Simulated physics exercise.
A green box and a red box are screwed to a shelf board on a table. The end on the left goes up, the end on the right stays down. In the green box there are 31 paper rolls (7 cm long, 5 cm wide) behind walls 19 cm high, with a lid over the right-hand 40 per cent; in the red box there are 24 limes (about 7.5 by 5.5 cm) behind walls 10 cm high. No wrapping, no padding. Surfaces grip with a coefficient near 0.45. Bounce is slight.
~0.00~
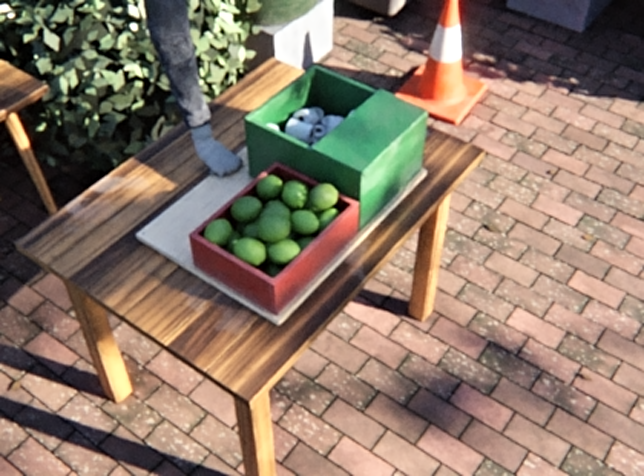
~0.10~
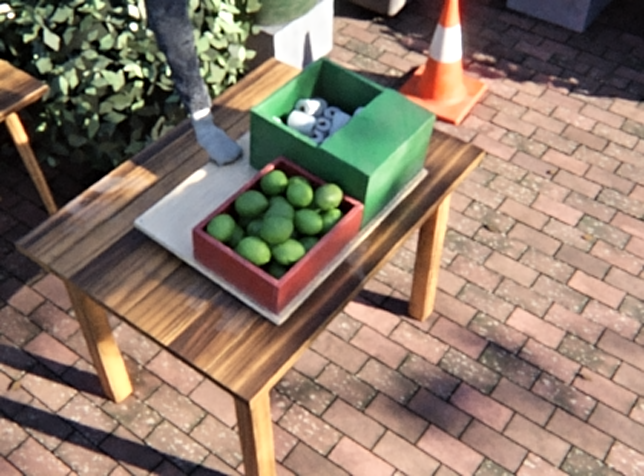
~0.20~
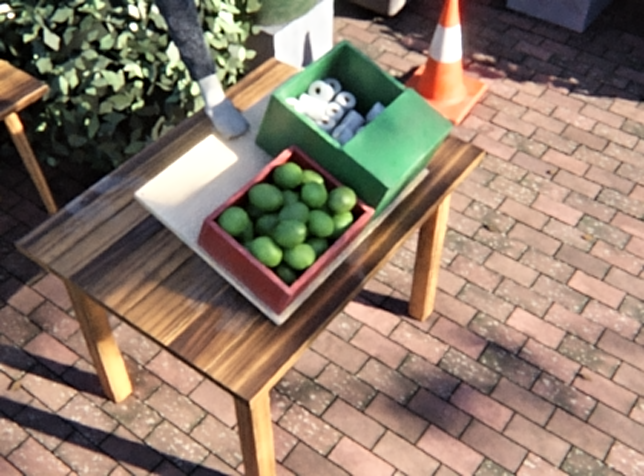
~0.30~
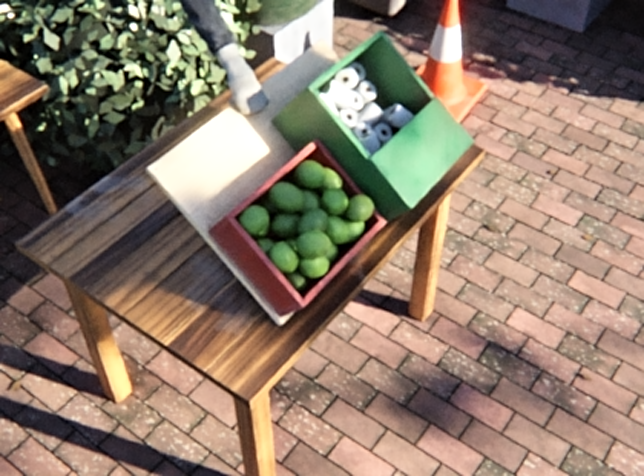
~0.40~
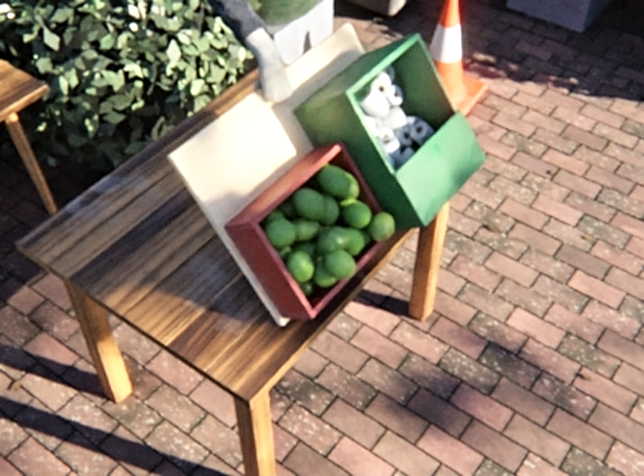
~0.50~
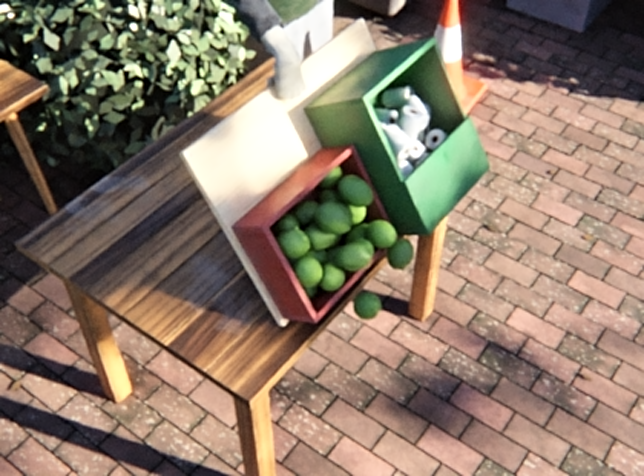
A board holding a green box of paper rolls and a red box of limes was lifted at its left end by a gloved hand, tilting steeply until two limes tumbled out of the red box.
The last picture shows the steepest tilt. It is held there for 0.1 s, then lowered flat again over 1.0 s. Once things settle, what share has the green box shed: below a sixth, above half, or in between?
Out of the green box go fewer than one in six of the paper rolls.
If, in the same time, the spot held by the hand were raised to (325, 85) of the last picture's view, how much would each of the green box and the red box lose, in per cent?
In that case green box 10, red box 60 per cent.
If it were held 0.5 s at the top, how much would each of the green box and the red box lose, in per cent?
In that case green box 0, red box 40 per cent.
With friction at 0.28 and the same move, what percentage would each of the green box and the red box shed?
In that case green box 0, red box 20 per cent.
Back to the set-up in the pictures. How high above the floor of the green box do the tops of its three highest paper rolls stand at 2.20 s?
About 13 cm.
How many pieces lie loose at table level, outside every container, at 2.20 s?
About 0.
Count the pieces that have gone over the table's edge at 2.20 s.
Some 8 pieces.
After 0.77 s, tilt 54°; the green box has all 31 and the red box is down by 6 of 24.
After 1.11 s, tilt 28°; the green box has all 31 and the red box is down by 6 of 24.
After 1.59 s, tilt 0°; the green box has all 31 and the red box is down by 7 of 24.
When it is over (at 2.20 s), the green box has all 31 and the red box is down by 7 of 24. Asked share, 0 of 31, 0 per cent.
